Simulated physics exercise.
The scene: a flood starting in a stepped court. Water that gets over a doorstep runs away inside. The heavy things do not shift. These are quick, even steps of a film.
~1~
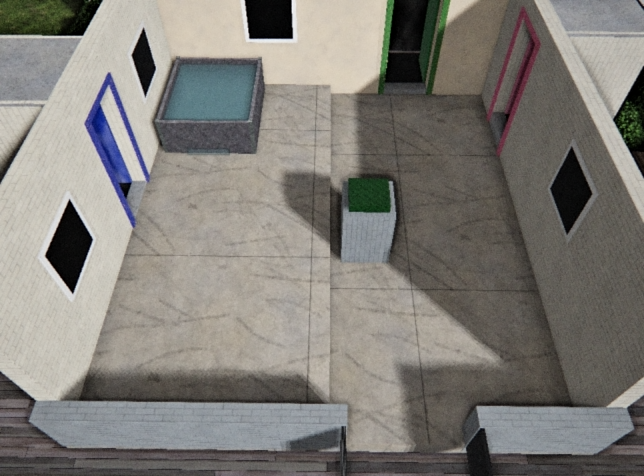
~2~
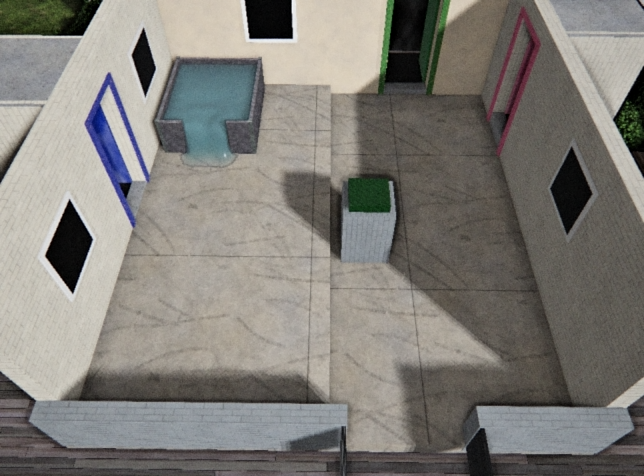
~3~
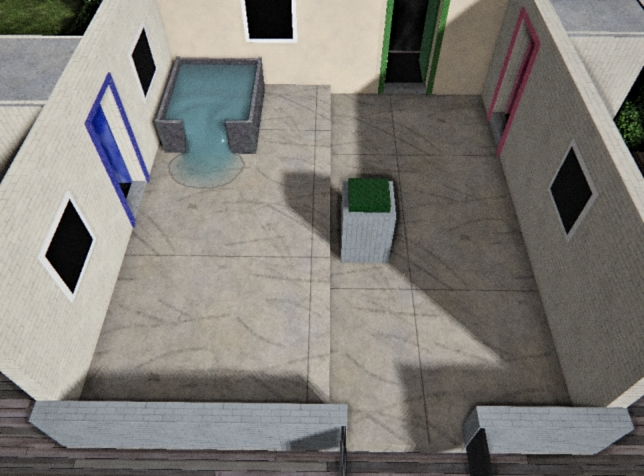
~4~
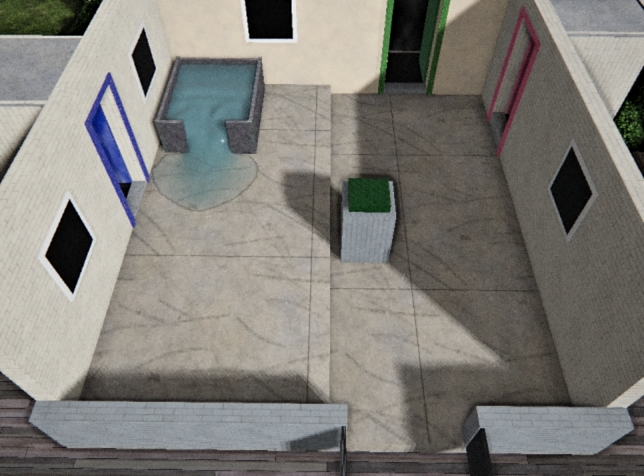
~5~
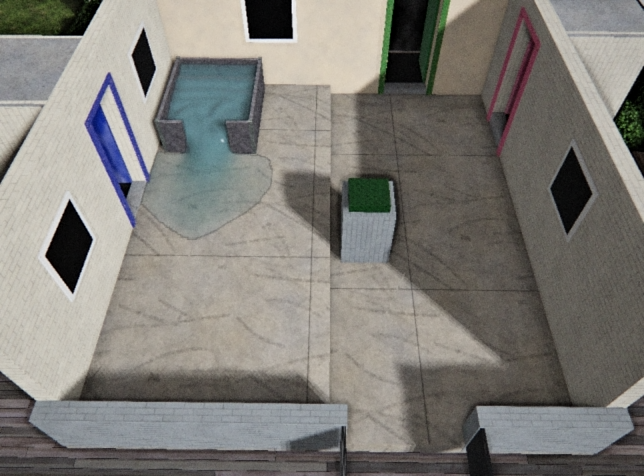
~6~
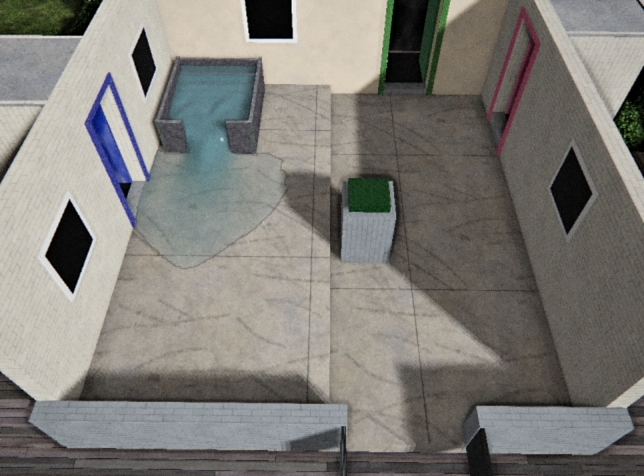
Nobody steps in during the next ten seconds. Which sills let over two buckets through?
In the end: The pink door stays under that; the blue door takes more than that; the green door stays under that.
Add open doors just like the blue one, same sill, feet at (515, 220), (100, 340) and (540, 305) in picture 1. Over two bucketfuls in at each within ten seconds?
In that order: Stays under, takes more, floods.
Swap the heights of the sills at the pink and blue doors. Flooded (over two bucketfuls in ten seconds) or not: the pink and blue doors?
Pink is under, blue keeps below it.
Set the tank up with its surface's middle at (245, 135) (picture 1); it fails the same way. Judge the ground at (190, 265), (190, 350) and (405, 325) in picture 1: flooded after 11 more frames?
As listed: Wet, awash, covered.
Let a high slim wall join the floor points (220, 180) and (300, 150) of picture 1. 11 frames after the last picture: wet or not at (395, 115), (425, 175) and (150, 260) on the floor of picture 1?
One after the other: Dry, clear, flooded.
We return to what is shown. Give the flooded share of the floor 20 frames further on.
Near 45 in a hundred.
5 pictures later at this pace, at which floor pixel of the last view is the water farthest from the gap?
Near (167, 388).
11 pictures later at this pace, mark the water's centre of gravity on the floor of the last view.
I would point to (212, 179).
A moment on, water covers 25 % of the floor; the pink door not reached, the blue door under two buckets in, the green door not reached.
Next, water covers 40 % of the floor; the pink door not reached, the blue door over two buckets in, the green door not reached.
Then, water covers 45 % of the floor; the pink door not reached, the blue door over two buckets in, the green door not reached.
Later, water covers 55 % of the floor; the pink door not reached, the blue door far over two buckets in, the green door not reached.
In the end, water covers 75 % of the floor; the pink door wet at the sill, nothing in, the blue door far over two buckets in, the green door not reached.
